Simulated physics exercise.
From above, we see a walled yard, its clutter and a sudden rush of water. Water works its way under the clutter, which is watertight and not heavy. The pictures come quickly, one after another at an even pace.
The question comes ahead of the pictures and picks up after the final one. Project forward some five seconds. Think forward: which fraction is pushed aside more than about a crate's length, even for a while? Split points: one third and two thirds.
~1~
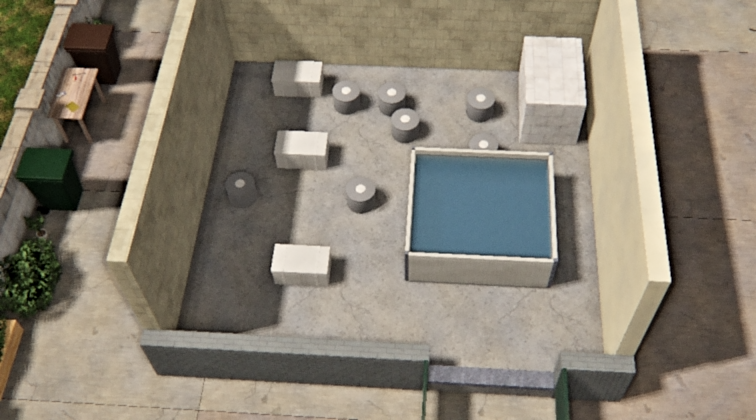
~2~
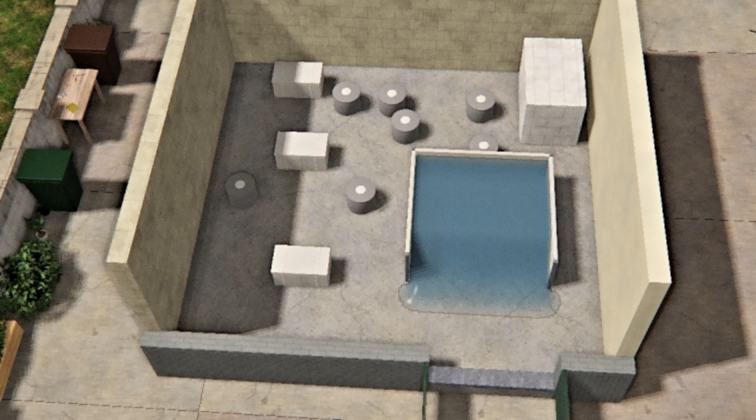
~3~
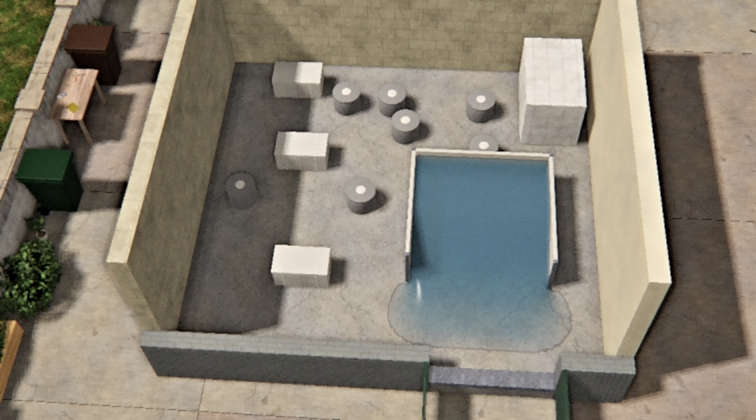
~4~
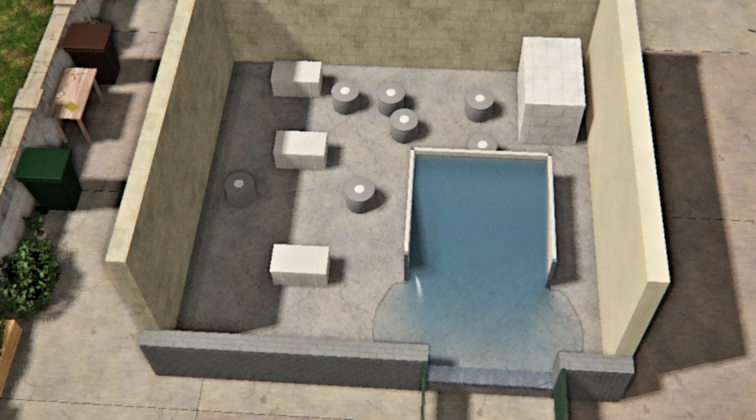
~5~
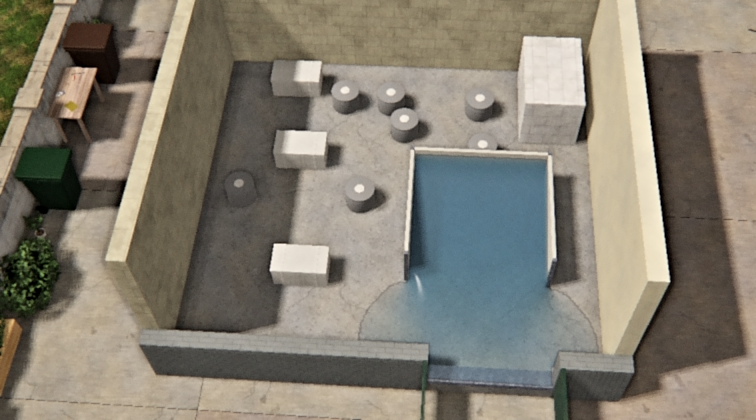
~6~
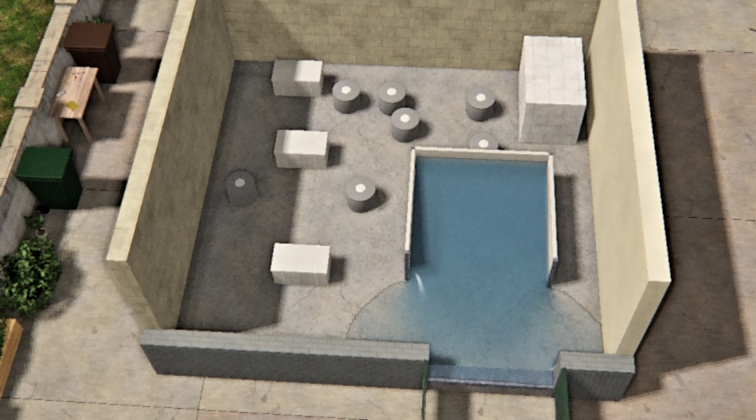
Band: Below one third.
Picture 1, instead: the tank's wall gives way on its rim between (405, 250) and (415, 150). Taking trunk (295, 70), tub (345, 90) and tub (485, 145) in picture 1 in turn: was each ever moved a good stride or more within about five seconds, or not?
Results in order: Moved that far / moved that far / stayed within it.
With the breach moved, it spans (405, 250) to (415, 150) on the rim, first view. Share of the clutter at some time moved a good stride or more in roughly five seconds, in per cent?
I make it 70 per cent.
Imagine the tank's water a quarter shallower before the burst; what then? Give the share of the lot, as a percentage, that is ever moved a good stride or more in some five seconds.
About 0 in every hundred loose things.
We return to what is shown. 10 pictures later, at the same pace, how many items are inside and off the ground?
The total here is 0.
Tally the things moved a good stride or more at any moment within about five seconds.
0.
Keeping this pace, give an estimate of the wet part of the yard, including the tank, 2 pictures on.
I'd put it at some 25 per cent.
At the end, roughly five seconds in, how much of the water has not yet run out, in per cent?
Close to 42 percent of it stays.
A moment on, 0 of 10 are well off their spots; 0 afloat.
Next, 0 of 10 are well off their spots; 0 afloat.
Later, 0 of 10 are well off their spots; 0 afloat.
In the end, 0 of 10 are well off their spots, and 0 have been at some point; 0 afloat.
